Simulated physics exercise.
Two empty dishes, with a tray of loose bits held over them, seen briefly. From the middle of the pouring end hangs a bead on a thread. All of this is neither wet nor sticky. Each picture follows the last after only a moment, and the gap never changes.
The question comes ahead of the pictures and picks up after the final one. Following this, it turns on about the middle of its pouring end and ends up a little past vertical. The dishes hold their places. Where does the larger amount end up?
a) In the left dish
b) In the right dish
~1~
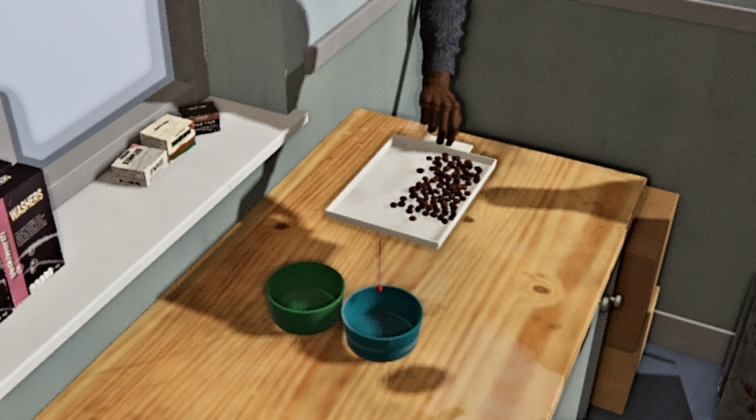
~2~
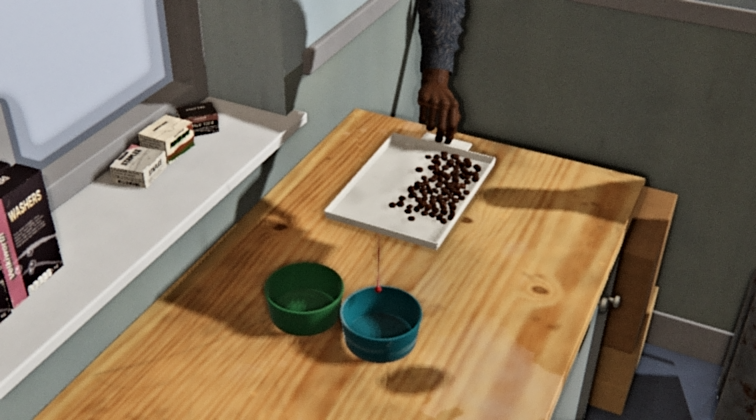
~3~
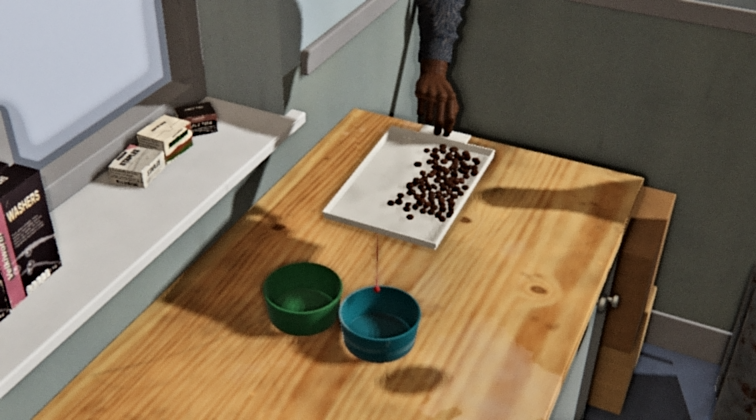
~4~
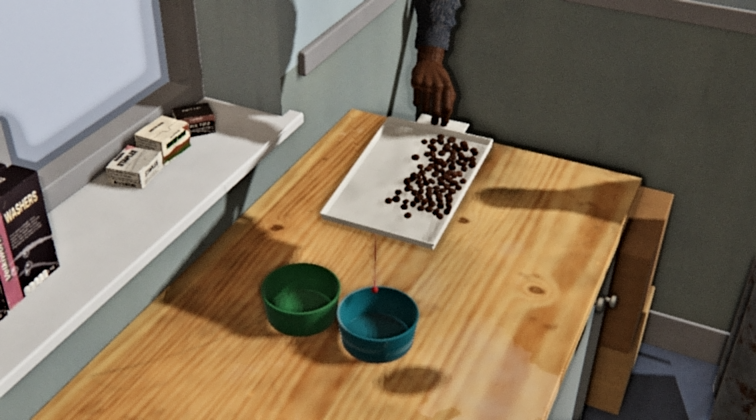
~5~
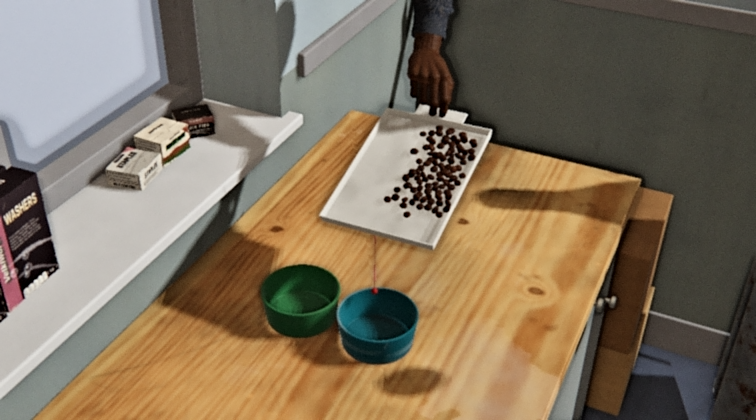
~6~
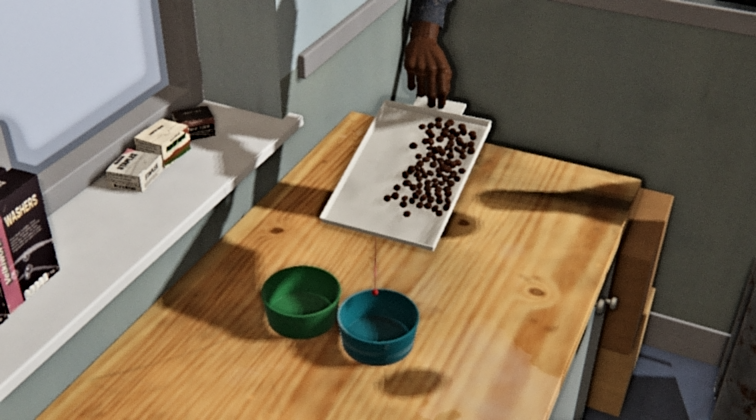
In the right dish.
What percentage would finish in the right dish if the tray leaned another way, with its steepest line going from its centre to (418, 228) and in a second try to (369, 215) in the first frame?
The first try gives close to 40 per cent, the second close to 20 per cent.
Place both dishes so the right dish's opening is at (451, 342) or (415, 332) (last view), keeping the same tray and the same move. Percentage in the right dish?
I'd say about 0 percent, followed by about 30 percent.
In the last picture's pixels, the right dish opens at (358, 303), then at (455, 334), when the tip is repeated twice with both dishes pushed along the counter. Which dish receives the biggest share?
The rightmost dish, then the leftmost dish.
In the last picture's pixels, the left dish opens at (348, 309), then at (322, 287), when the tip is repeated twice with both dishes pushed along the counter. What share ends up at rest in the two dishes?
The first comes to 60 percent and the second to 50 percent.
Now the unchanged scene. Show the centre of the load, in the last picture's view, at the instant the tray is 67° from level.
Close to (384, 233).
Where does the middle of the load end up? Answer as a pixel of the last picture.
Roughly at (362, 345), give or take.
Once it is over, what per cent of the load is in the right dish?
Around 50 percent.
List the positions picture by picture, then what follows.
The first picture shows corners of the pouring end at (327, 210) and (438, 242), level; middle of the load at (446, 190), flat chocolate drops; left dish at (287, 320); right dish at (365, 347); bead on its thread at (379, 289).
The second picture shows corners of the pouring end at (326, 211) and (437, 242), level; middle of the load at (444, 189).
The third picture shows corners of the pouring end at (324, 211) and (435, 242), tipped barely, level across its low end; middle of the load at (443, 185).
The fourth picture shows corners of the pouring end at (322, 212) and (433, 243), tipped a little, level across its low end; middle of the load at (441, 179).
The fifth picture shows corners of the pouring end at (321, 215) and (432, 244), tipped clearly, level across its low end; middle of the load at (440, 174).
The sixth picture shows corners of the pouring end at (321, 217) and (432, 245), tipped clearly, level across its low end; middle of the load at (439, 170); left dish at (283, 324); right dish at (361, 350).
Soon, tray tipped steeply; most on the tray; about a quarter in the air.
A while on, tray tipped past a quarter turn; about a quarter on the tray; about a third in the right dish; a small part in the left dish; about a quarter outside both; a small part in the air.
Towards the end, tray tipped past a quarter turn; about half in the right dish; a small part in the left dish; about a third outside both.
Finally, tray tipped past a quarter turn; about half in the right dish; a small part in the left dish; about a third outside both.
